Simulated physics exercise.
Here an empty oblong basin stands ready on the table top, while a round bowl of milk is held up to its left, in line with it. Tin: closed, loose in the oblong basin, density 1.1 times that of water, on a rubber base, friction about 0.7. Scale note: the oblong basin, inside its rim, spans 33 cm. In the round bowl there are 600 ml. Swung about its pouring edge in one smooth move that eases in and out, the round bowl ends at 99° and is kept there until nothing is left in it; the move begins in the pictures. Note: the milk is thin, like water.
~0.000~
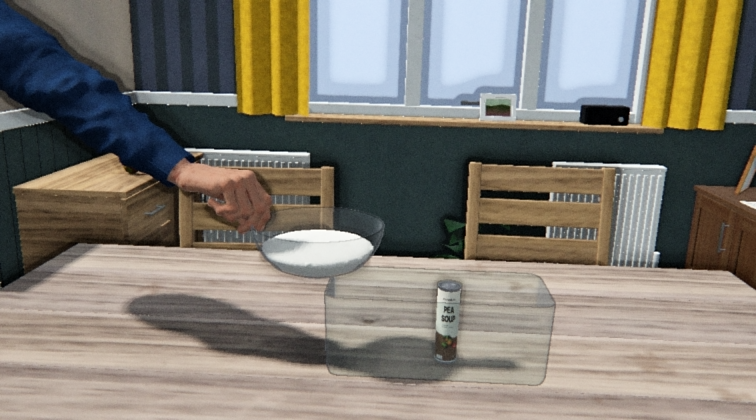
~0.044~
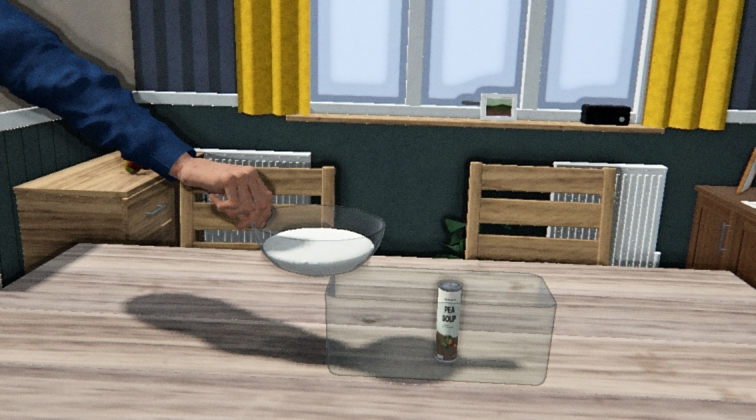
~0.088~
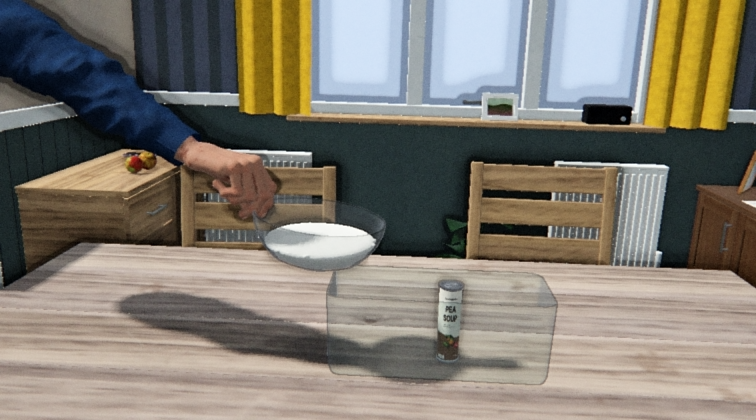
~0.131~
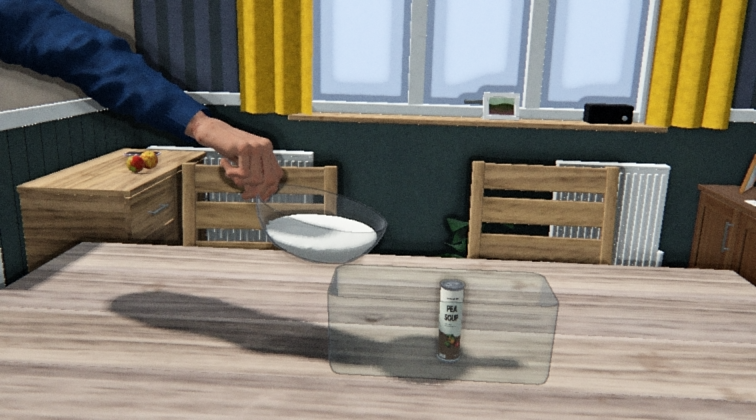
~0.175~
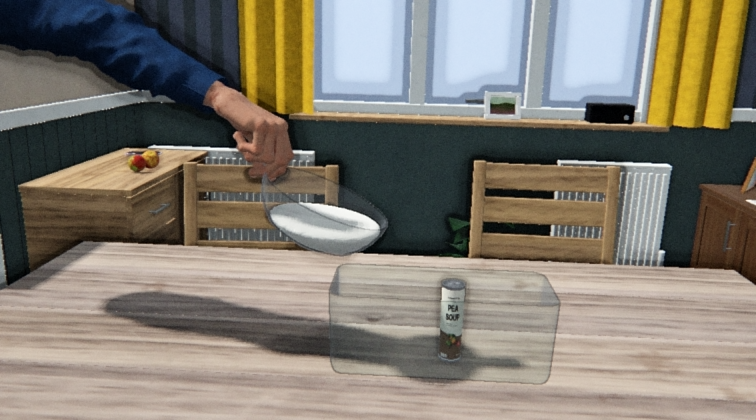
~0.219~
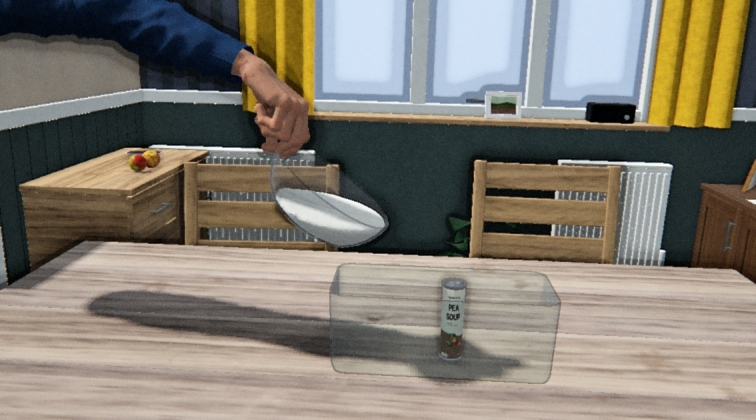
A hand tilted a round glass bowl of milk steadily over to the right, its far side lifting, beside a clear oblong basin where a tin of pea soup stood still on the wooden table.
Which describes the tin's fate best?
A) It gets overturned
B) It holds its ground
(B) It holds its ground.
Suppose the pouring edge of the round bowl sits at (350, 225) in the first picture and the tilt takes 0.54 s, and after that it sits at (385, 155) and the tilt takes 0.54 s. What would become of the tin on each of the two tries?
Run one: It tumbles. Run two: It does not tip.
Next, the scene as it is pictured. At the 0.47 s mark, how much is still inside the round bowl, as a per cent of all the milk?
I'd estimate some 20 % remains.
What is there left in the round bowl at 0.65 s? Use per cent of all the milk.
Remaining share: Approx. 0 %.
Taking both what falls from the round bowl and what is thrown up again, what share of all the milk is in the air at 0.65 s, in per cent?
About 3 per cent.
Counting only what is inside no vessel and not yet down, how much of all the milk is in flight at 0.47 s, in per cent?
Roughly 72 percent.
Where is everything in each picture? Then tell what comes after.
The first picture shows tilt 0°; pouring edge (383, 227); surface from (264, 242) to (374, 246); the oblong basin's rim runs from (330, 281) to (548, 291); the tin's top is at (449, 289).
The second picture shows tilt 2°; pouring edge (384, 227); surface from (264, 240) to (375, 245).
The third picture shows tilt 6°; pouring edge (385, 227); surface from (266, 234) to (376, 241).
The fourth picture shows tilt 14°; pouring edge (386, 226); surface from (268, 223) to (378, 235).
The fifth picture shows tilt 24°; pouring edge (387, 226); surface from (272, 208) to (381, 228).
The sixth picture shows tilt 35°; pouring edge (387, 225); surface from (279, 191) to (381, 219).
Then, 0.47 s in, the tilt is 94° and 20 per cent is still to pour; the tin stands where it began.
Then, 0.65 s in, the tilt is 99° and 0 per cent is still to pour; the tin stands where it began.
Then, 0.83 s in, the tilt is 99° and 0 per cent is still to pour; the tin stands where it began.
Then, 1.04 s in, the tilt is 99° and 0 per cent is still to pour; the tin stands where it began.
Finally, the tin stands where it began.
